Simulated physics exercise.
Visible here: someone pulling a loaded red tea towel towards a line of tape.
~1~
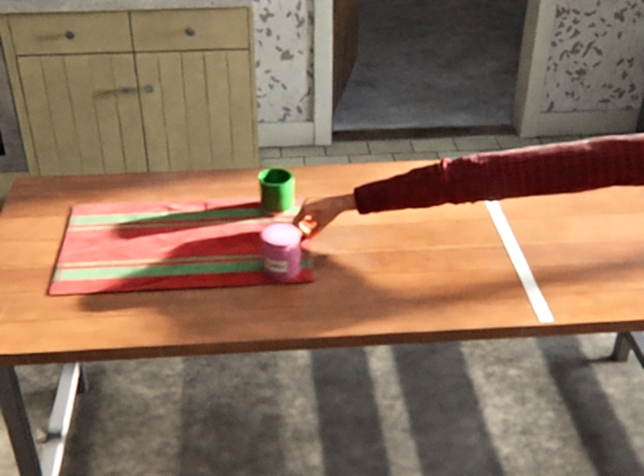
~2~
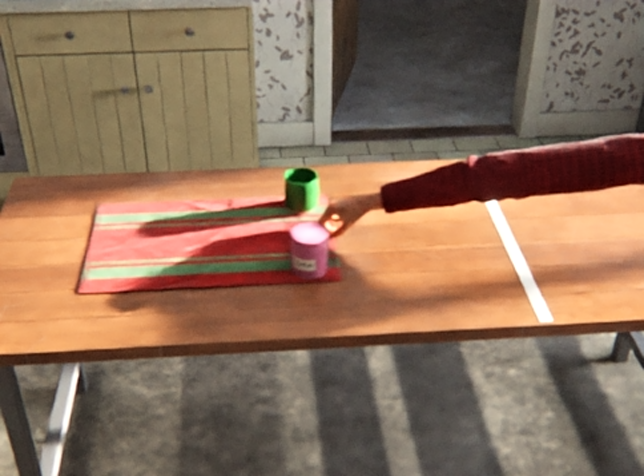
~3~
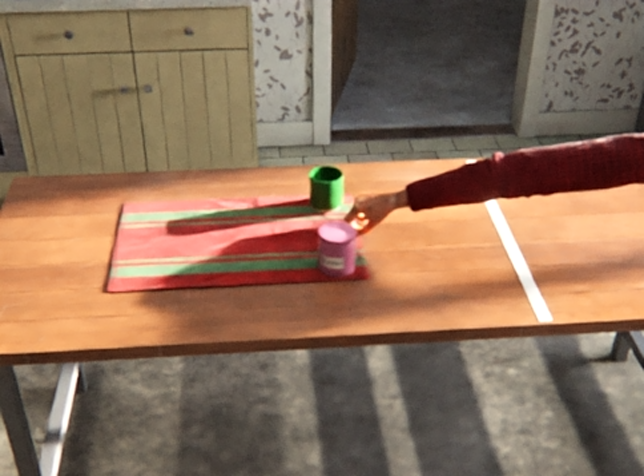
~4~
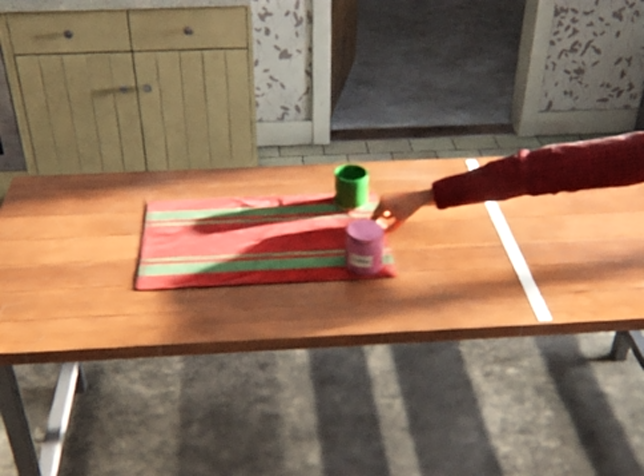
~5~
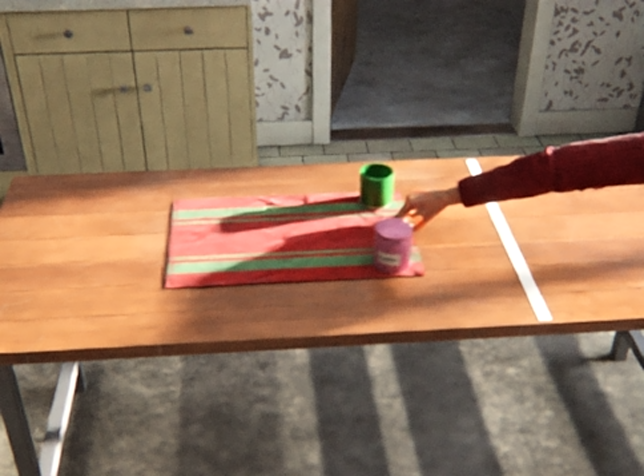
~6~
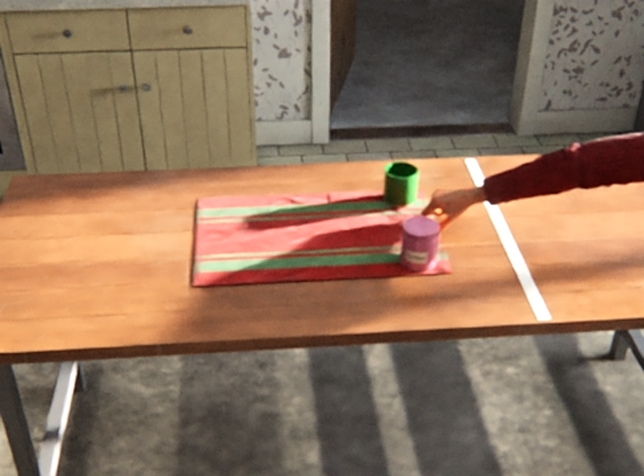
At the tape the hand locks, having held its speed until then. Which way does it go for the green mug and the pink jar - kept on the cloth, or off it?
The green mug is off, the pink jar is off.
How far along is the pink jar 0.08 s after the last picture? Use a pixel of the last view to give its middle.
About (464, 242).
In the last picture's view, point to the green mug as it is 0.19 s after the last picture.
At that time it is near pixel (490, 181).
Then, 0.08 s on from there, hem short of the tape; green mug on the cloth near (440, 183); pink jar on the cloth near (464, 242).
Then, 0.19 s on from there, hem at the tape; green mug ahead of the hem near (490, 181); pink jar ahead of the hem near (519, 239).
In the end, hem at the tape; green mug ahead of the hem near (532, 181); pink jar ahead of the hem near (565, 238). The green mug shoots off the front and the pink jar slides clear of the cloth.
